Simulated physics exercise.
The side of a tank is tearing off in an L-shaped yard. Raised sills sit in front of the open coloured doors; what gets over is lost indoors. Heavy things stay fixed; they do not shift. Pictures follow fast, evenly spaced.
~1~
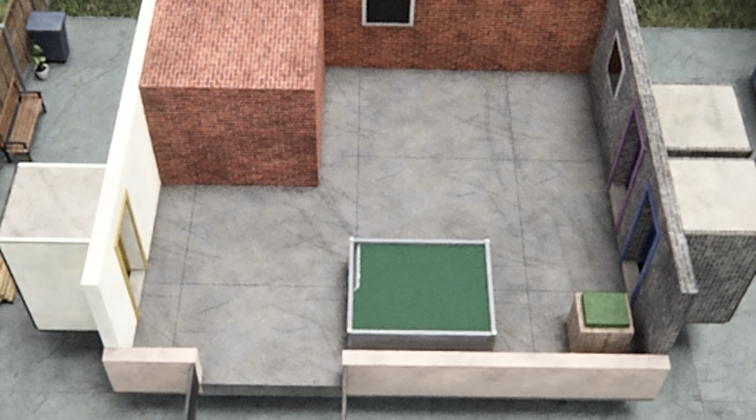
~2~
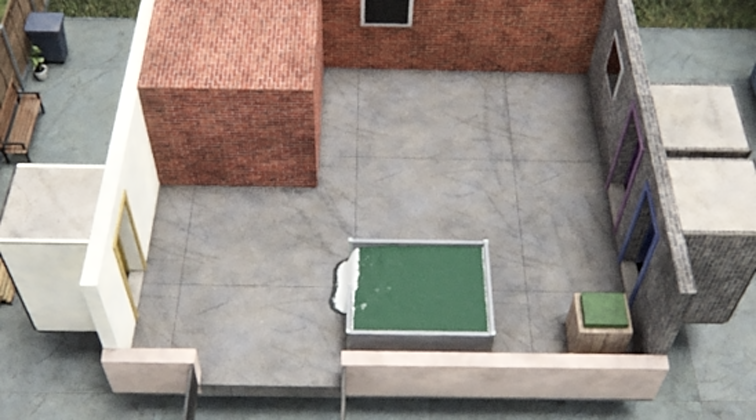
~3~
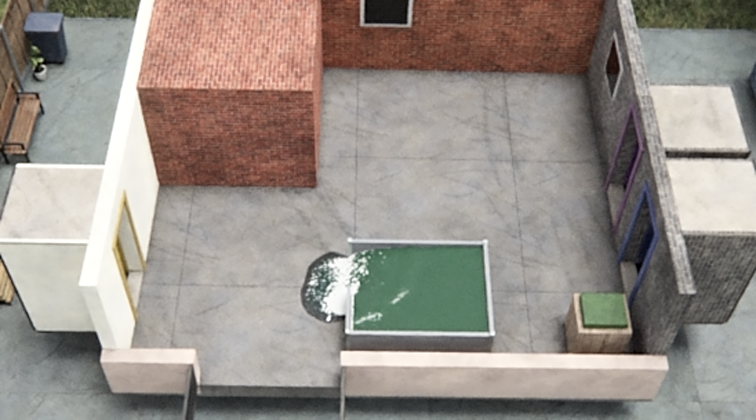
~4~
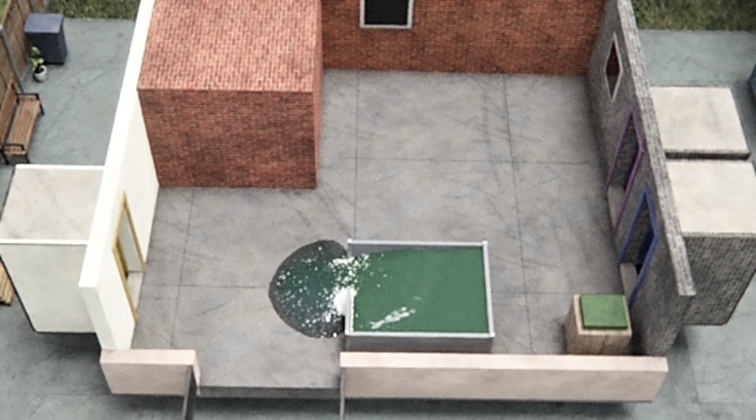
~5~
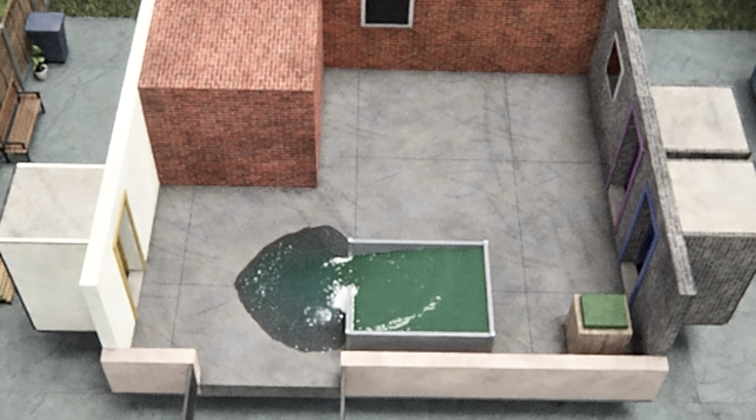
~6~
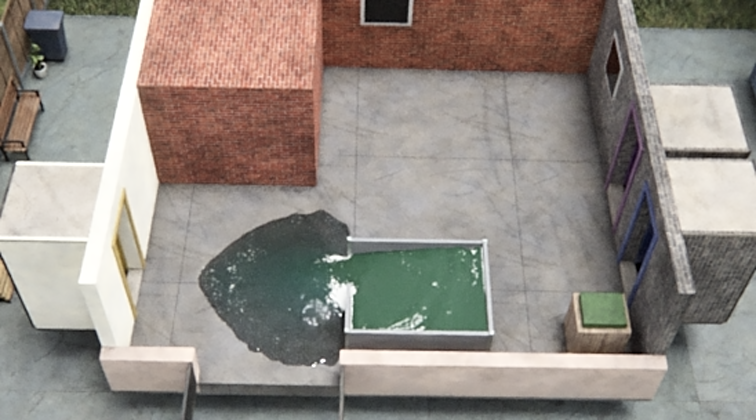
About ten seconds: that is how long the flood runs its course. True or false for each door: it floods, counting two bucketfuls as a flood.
Yellow door - true; blue door - false; purple door - false.
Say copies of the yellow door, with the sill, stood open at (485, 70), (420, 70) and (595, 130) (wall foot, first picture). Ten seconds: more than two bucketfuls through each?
First ends up below, second ends up below, third ends up below.
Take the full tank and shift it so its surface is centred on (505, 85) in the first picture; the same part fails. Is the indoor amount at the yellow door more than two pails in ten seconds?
Yellow door falls short.
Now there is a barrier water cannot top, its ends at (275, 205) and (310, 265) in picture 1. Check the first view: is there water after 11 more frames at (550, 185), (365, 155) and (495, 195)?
One after the other: Clear, under water, clear.
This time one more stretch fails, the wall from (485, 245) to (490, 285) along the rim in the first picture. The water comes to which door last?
That's the one in yellow.
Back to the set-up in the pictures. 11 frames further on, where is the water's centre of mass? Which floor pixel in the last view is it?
It's close to (340, 294).
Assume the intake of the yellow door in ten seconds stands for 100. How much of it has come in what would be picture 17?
Share by then: 15 in a hundred.
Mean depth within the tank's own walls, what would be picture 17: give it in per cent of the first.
That would be roughly 60 per cent.
A moment on, water covers 25 % of the floor; the yellow door under two buckets in, the blue door not reached, the purple door not reached.
Next, water covers 30 % of the floor; the yellow door over two buckets in, the blue door not reached, the purple door not reached.
Then, water covers 30 % of the floor; the yellow door far over two buckets in, the blue door not reached, the purple door not reached.
Later, water covers 40 % of the floor; the yellow door far over two buckets in, the blue door not reached, the purple door not reached.
In the end, water covers 55 % of the floor; the yellow door far over two buckets in, the blue door not reached, the purple door wet at the sill, nothing in.
